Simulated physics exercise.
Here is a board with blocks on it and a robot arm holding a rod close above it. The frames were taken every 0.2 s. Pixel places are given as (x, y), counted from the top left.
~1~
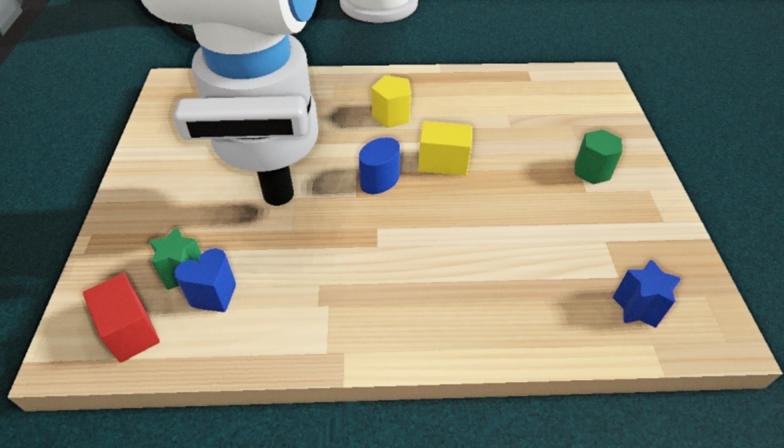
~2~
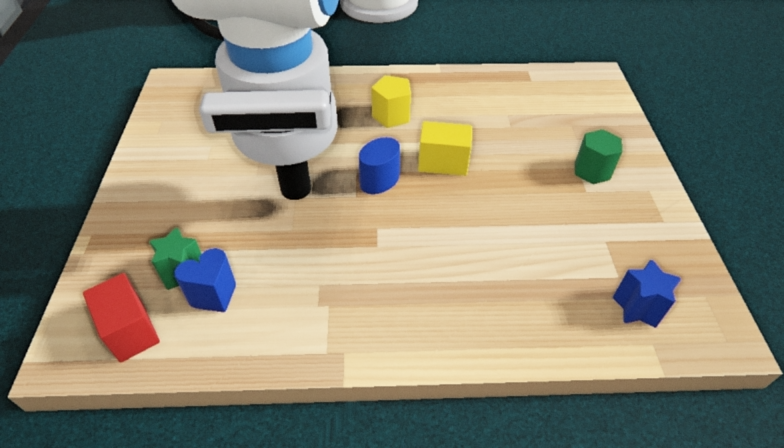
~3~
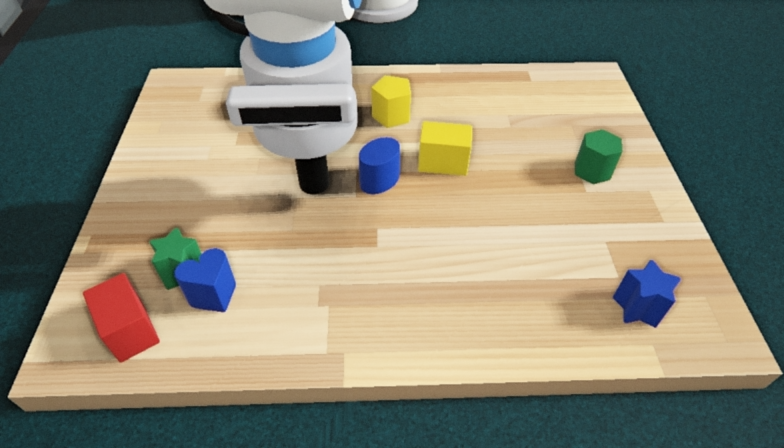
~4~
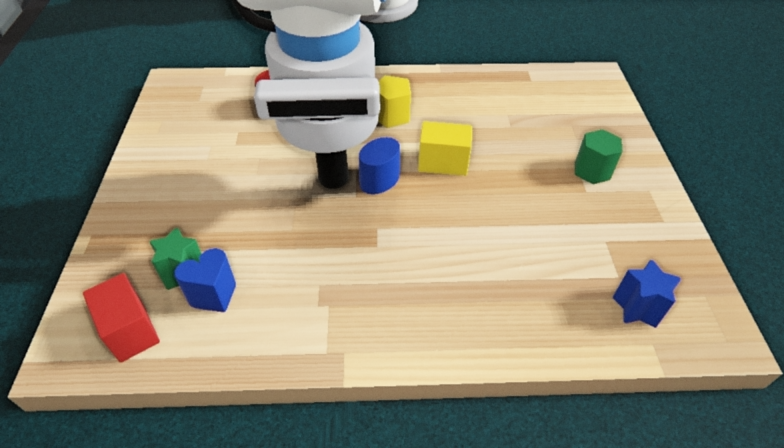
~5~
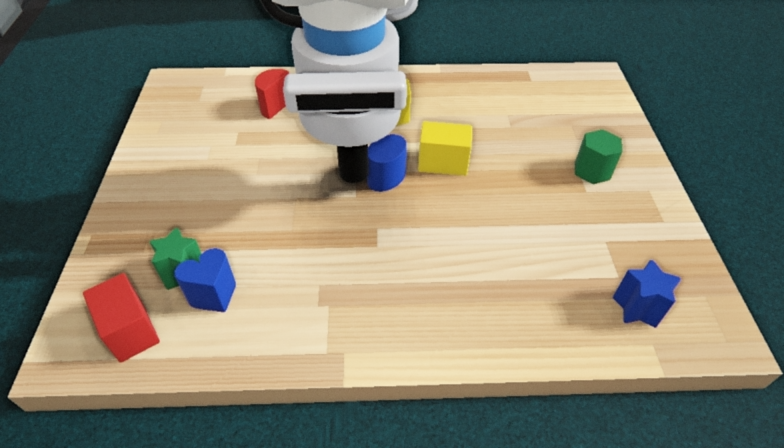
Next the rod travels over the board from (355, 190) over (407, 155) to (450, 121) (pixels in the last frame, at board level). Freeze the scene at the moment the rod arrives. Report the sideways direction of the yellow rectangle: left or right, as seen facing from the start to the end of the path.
It's going to go right.
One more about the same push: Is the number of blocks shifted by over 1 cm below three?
In short: Yes.
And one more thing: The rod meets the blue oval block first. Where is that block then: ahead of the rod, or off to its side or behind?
The rod still pushes it.
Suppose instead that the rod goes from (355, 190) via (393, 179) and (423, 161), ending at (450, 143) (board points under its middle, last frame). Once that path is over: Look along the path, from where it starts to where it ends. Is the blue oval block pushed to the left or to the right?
Well, taking the path from its start to its end as straight ahead, the blue oval block moves to the left.
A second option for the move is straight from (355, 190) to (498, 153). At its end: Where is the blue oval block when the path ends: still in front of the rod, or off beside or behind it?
In the end it is beside or behind the rod.
The first path, step by step. One third of the way, rod (392, 149); blue oval block (424, 125); yellow rectangle (471, 127), turned 20° clockwise.
Two thirds of the way, rod (424, 126); blue oval block (456, 104); yellow rectangle (493, 122), turned 75° clockwise.
At the end, rod (452, 104); blue oval block (487, 89), turned 35° clockwise; yellow five-sided block not moved; yellow rectangle (495, 122), turned 80° clockwise.
